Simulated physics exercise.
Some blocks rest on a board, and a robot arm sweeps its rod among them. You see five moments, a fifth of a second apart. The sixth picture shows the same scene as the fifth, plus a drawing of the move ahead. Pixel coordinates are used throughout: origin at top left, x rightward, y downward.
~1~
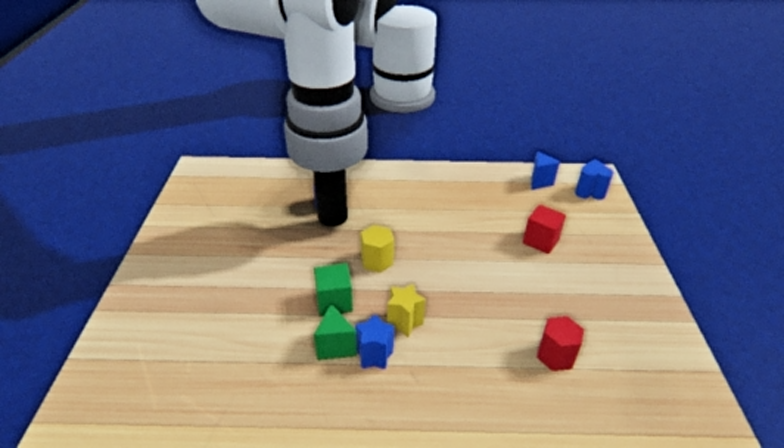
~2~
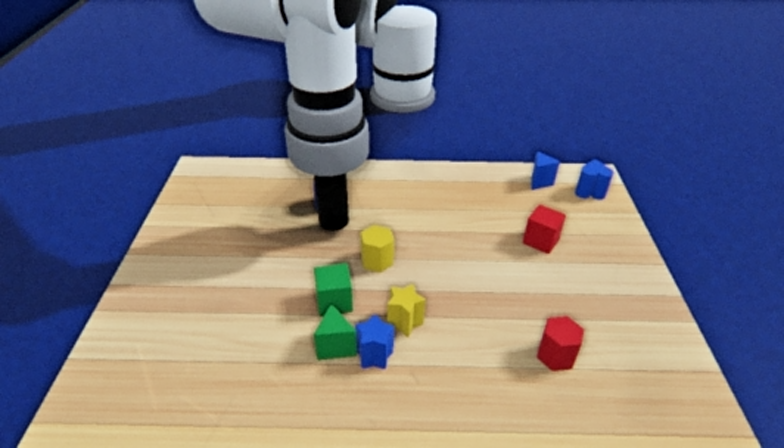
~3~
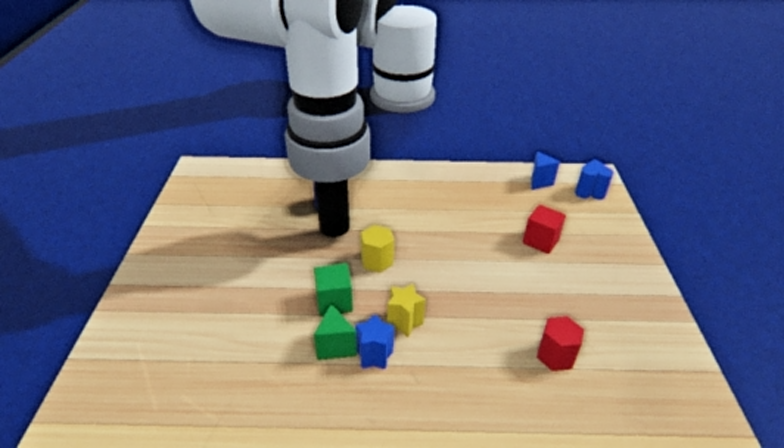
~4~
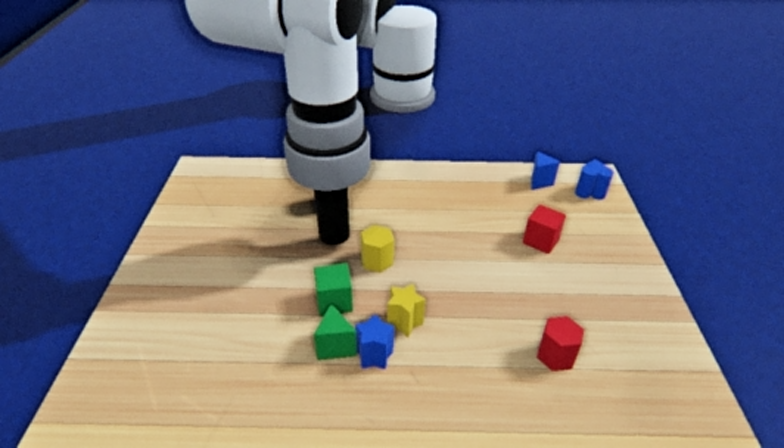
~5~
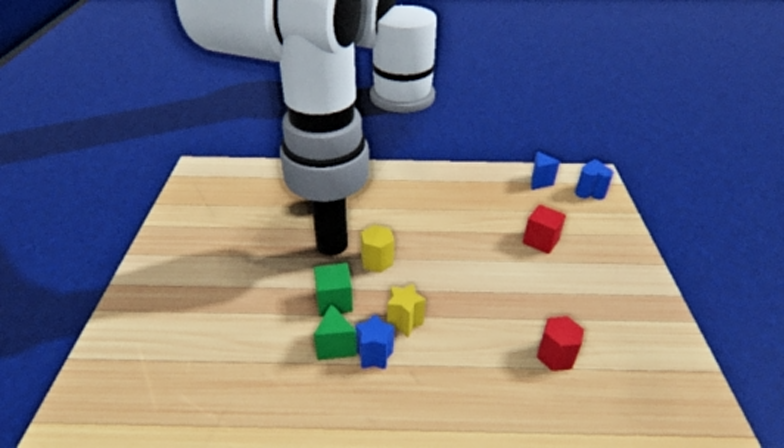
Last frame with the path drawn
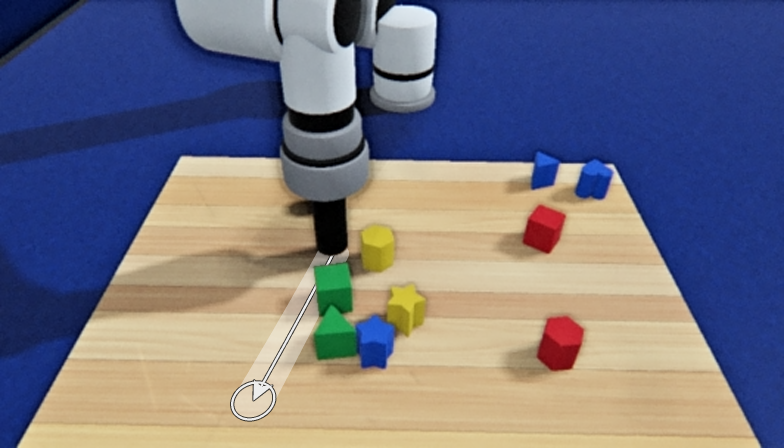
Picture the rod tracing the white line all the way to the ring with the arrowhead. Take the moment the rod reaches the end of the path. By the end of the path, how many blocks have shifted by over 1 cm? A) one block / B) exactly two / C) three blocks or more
That would be A.
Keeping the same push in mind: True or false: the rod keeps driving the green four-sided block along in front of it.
The statement is incorrect.
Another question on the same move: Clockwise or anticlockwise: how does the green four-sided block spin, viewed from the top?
From overhead, the rotation is counterclockwise.
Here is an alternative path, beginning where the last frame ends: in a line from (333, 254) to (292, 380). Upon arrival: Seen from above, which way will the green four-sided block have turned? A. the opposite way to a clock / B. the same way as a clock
Correct choice: A.
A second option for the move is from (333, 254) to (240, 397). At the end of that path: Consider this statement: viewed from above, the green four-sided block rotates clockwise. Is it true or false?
False - the claim does not hold.
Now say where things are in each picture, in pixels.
Lower end of the rod at (333, 218), tops of blocks, green four-sided block at (332, 276), yellow six-sided block at (377, 235), in the first frame.
Rod at (334, 222), blocks as before, in the second frame.
Rod at (335, 227), blocks as before, in the third frame.
Rod at (334, 235), blocks as before, in the fourth frame.
Rod at (332, 245), green four-sided block at (332, 276), yellow six-sided block at (377, 235), in the fifth frame.
The drawn path runs from (333, 254) directly to (253, 400).
The first path, step by step. One third of the way, rod at (310, 286); green four-sided block at (334, 286), turned 40° anticlockwise.
Two thirds of the way, rod at (284, 334); green four-sided block at (335, 291), turned 60° anticlockwise.
At the end, rod at (251, 392); green four-sided block at (335, 291), turned 60° anticlockwise; yellow six-sided block not moved.
